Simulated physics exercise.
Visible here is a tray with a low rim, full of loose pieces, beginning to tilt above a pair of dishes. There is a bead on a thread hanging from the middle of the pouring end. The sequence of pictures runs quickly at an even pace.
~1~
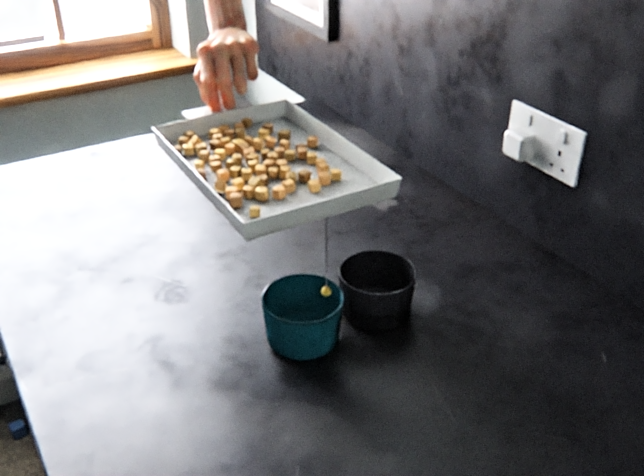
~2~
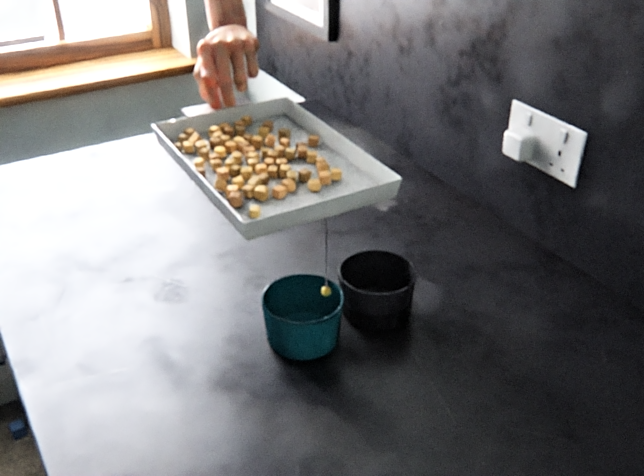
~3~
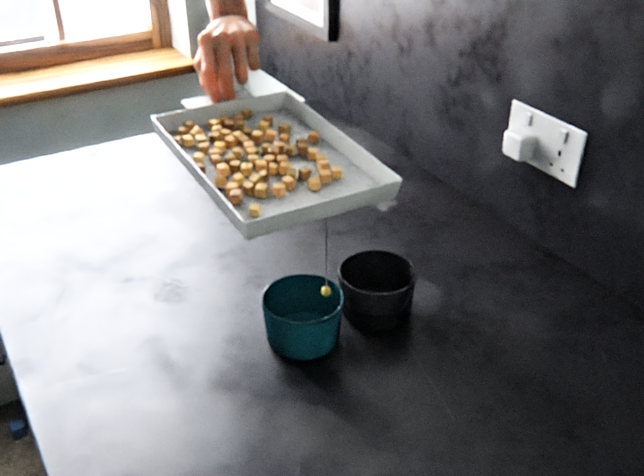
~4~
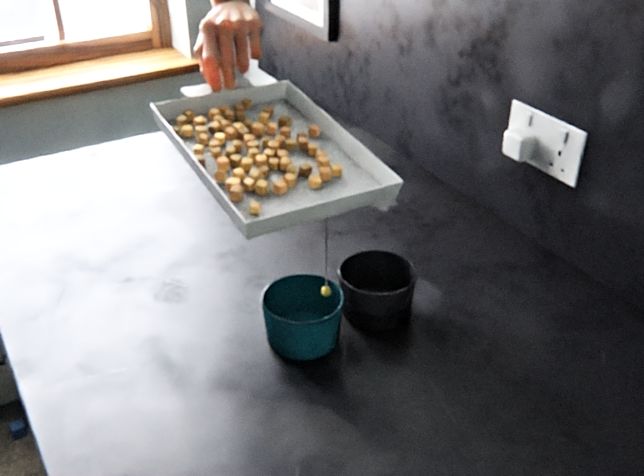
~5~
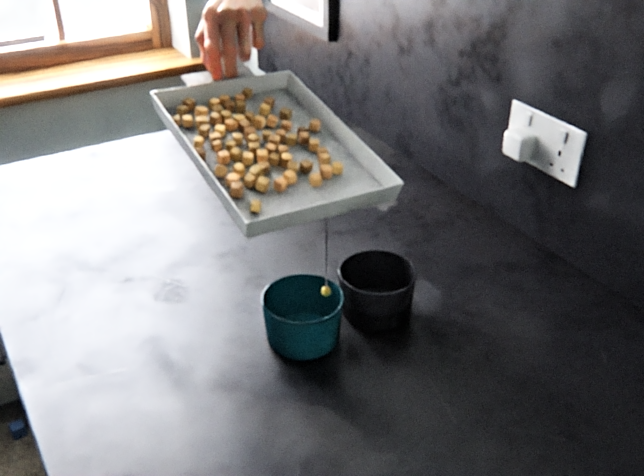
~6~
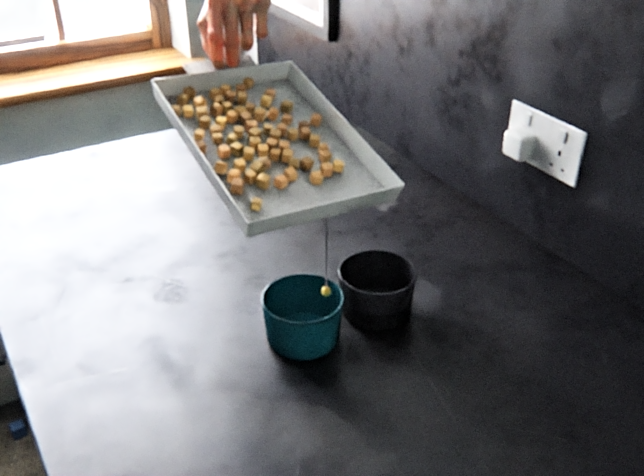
Shallow white tray of small wooden cubes tilting gradually as a hand raises its far end above teal and black dishes.
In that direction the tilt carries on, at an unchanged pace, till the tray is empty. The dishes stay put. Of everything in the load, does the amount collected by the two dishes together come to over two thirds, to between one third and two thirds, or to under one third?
It comes to under one third.
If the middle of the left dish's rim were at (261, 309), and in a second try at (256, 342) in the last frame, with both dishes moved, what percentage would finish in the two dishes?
0, then 20 %.
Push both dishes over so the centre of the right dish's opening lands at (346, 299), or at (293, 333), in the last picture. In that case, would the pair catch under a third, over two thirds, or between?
Try one: Under a third; try two: Under a third.
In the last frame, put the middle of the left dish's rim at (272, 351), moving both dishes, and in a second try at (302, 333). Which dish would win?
On the first try it would be the one to the right, on the second the one to the right.
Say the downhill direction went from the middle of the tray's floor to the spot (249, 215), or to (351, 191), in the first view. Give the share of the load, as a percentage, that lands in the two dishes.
First heading roughly 0 %, second roughly 40 %.
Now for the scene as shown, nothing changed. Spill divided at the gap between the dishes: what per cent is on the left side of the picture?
Roughly 10 percent.
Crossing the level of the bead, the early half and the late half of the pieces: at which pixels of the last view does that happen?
Around (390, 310) first; around (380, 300) second.
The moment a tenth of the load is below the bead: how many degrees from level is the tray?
I'd say it is tilted about 105°.
Just after the last frame, tray tipped steeply; almost all on the tray; just a few in the air.
A moment on, tray tipped right over; almost all on the tray; about a tenth outside both.
Further on, tray tipped past a quarter turn; just a few in the right dish; almost all outside both.
When it is over, tray tipped past a quarter turn; not one in the left dish; just a few in the right dish; almost all outside both.
